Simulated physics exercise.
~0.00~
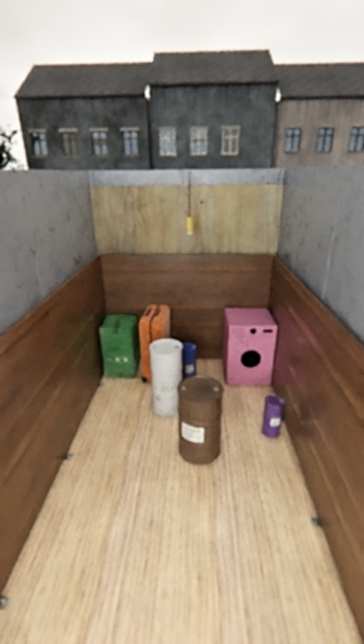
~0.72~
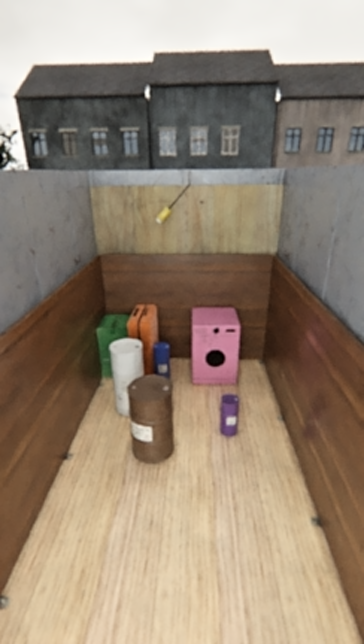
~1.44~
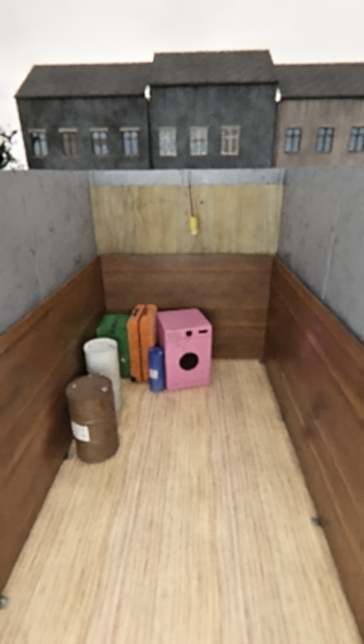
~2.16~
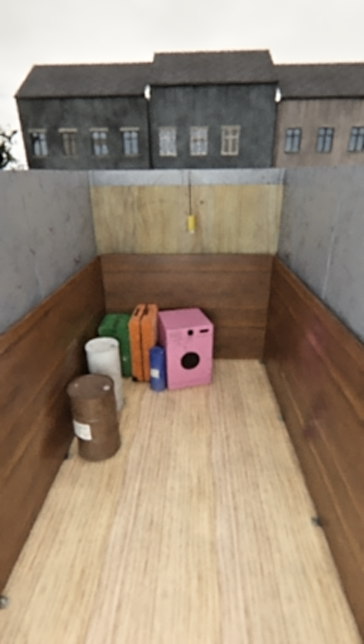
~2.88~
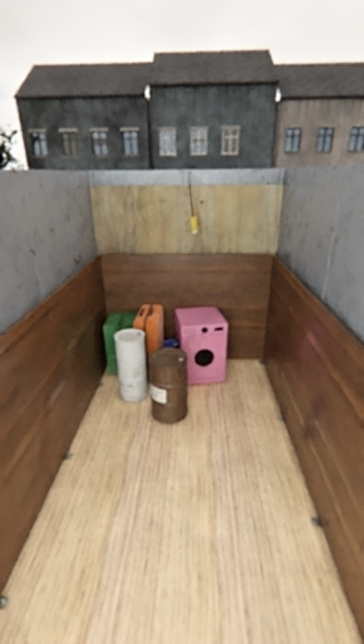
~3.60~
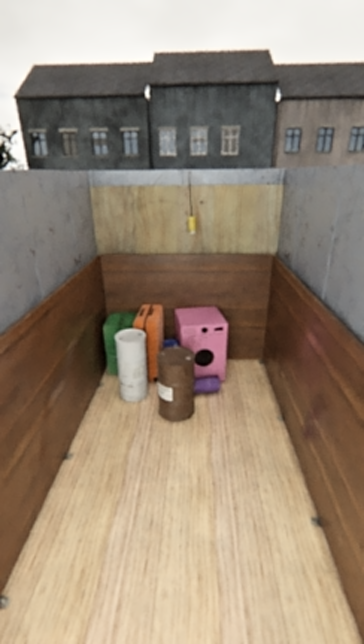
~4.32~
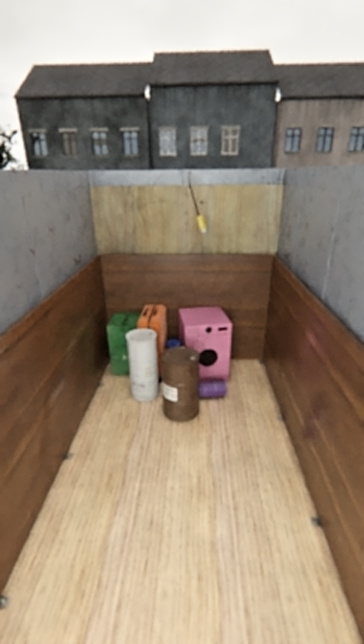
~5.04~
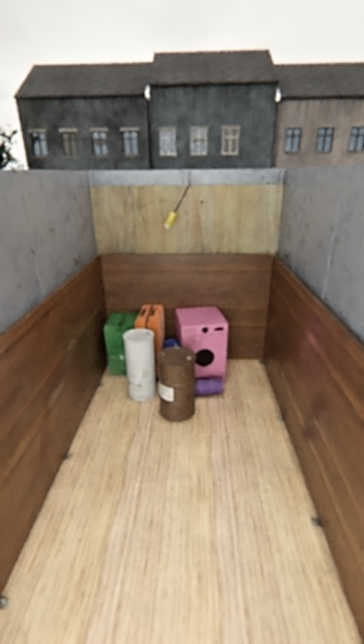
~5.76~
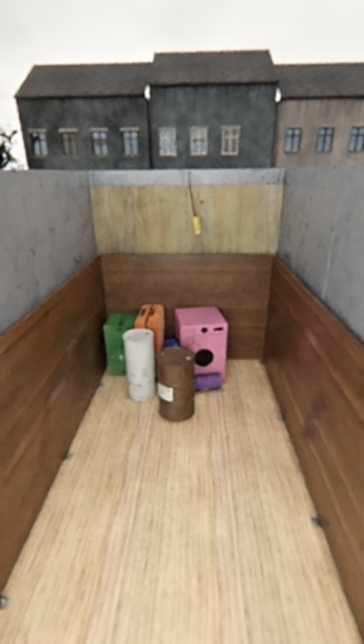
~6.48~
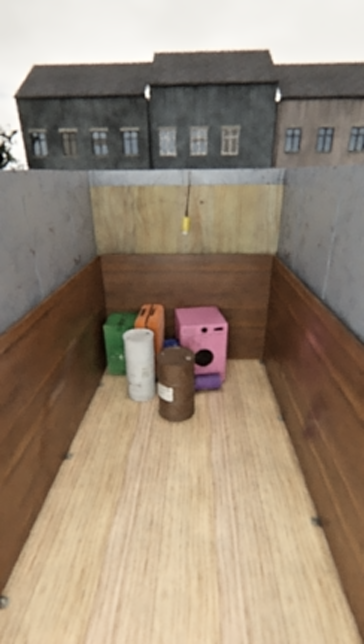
The drums, canisters and pink appliance slid left across the wooden floor of the load bay, then shifted forwards and back to the right, bunching near the far wall, where the purple canister ended on its side while the rest stayed upright.
